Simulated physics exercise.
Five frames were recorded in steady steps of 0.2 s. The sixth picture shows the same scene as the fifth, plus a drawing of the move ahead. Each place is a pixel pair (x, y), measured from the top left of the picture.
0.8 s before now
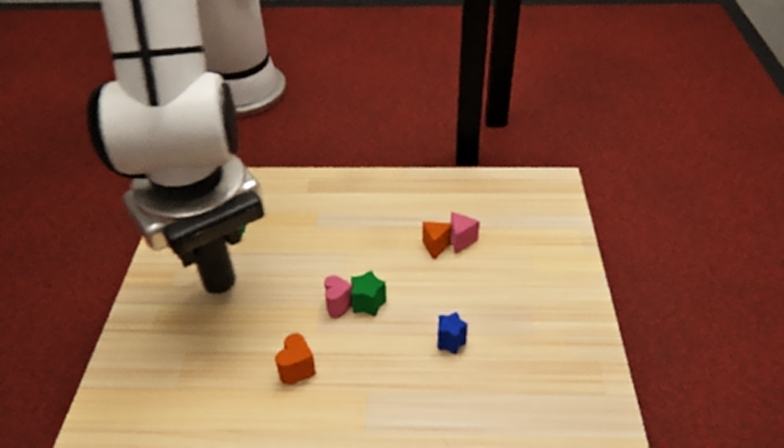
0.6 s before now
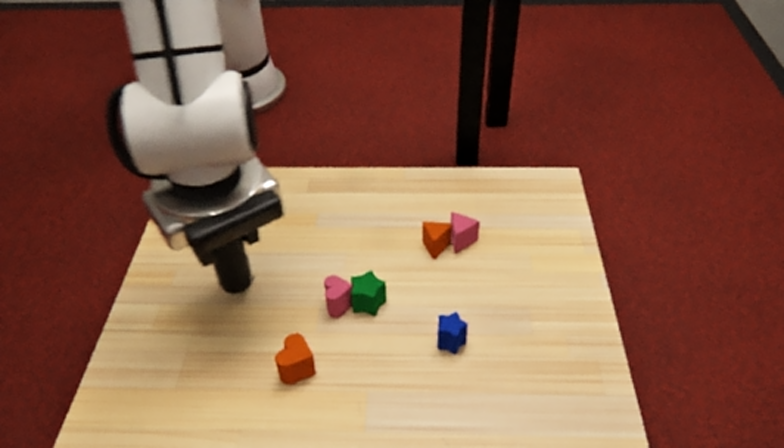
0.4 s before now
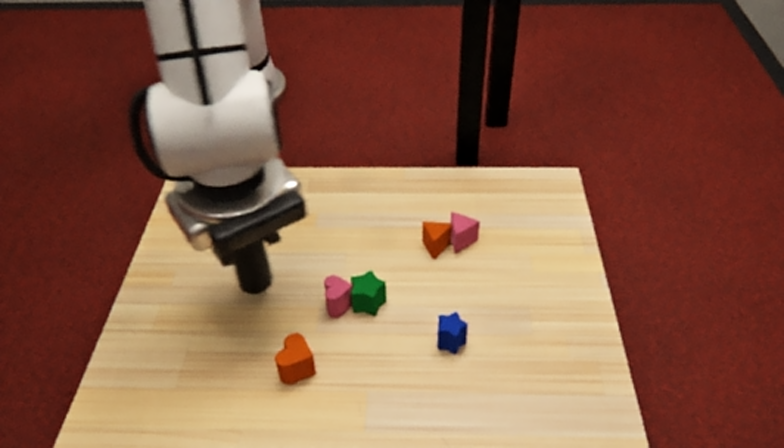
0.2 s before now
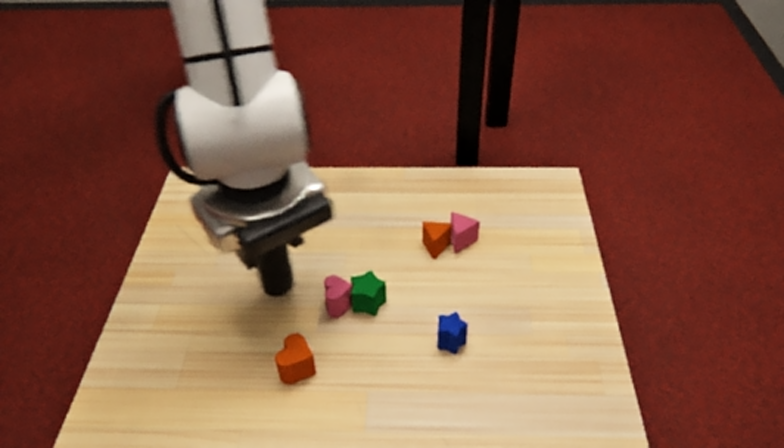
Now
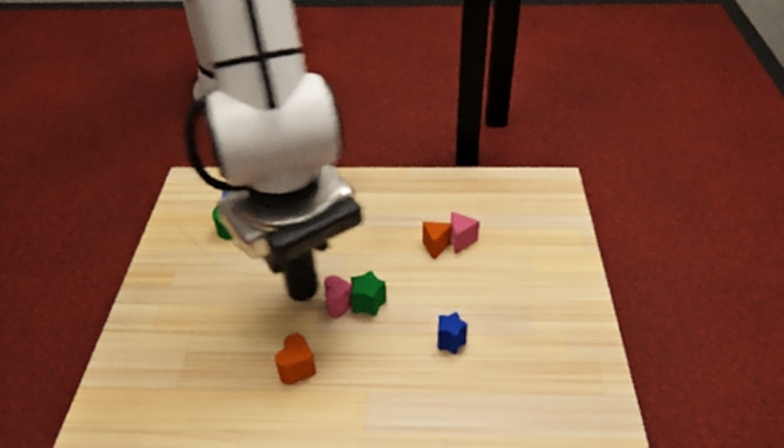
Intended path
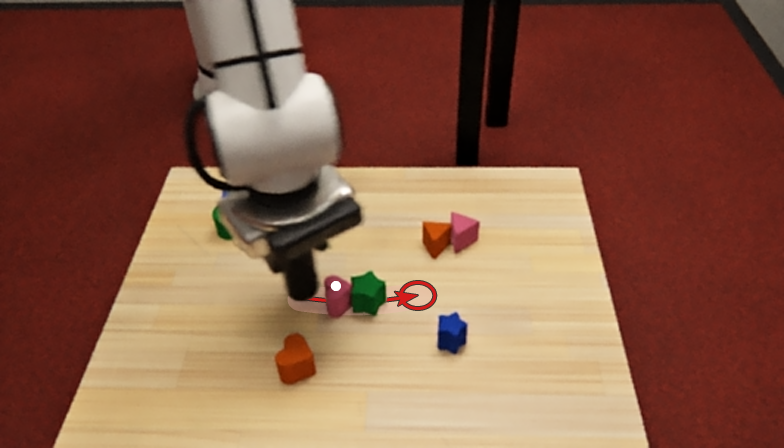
On a light wooden table above a red floor, a white robotic arm moves its dark pusher steadily rightward toward a pink heart beside a green star, while the orange heart, blue star and two triangular blocks stay still.
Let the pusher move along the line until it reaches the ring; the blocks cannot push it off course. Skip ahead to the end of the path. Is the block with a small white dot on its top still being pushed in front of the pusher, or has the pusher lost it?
The block gets away.
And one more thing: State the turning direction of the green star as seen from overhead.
Direction: Anticlockwise.
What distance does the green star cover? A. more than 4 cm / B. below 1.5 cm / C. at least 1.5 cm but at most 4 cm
Option A.
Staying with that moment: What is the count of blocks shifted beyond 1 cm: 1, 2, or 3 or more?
The answer is two blocks, counting only moves over 1 cm.
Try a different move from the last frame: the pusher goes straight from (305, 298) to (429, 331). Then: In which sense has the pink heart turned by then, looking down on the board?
Watching from overhead, you'd notice the pink heart rotating clockwise.
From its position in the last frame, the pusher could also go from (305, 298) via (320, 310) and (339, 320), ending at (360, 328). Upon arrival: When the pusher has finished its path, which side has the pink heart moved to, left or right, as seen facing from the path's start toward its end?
Picture yourself facing from the start of the path to its end: The pink heart moves off to your left.
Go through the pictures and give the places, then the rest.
In the first frame, lower end of the pusher at (220, 283), tops of blocks, pink heart at (336, 286), green star at (366, 283), blue star at (452, 323).
In the second frame, pusher at (237, 282), blocks as before.
In the third frame, pusher at (256, 283), blocks as before.
In the fourth frame, pusher at (278, 285), blocks as before.
In the fifth frame, pusher at (303, 290), pink heart at (336, 286), green star at (366, 283), blue star at (452, 323).
The drawn path runs from (305, 298) through (361, 302) to (418, 295); the dot is on the pink heart.
On the path given first. One third of the way, pusher at (342, 293); pink heart at (363, 295), turned 45° clockwise; green star at (393, 287), turned 25° anticlockwise.
Two thirds of the way, pusher at (380, 292); pink heart at (389, 302), turned 75° clockwise; green star at (421, 290), turned 60° anticlockwise.
At the end, pusher at (418, 287); pink heart at (392, 302), turned 95° clockwise; green star at (441, 295), turned 25° anticlockwise; blue star not moved.
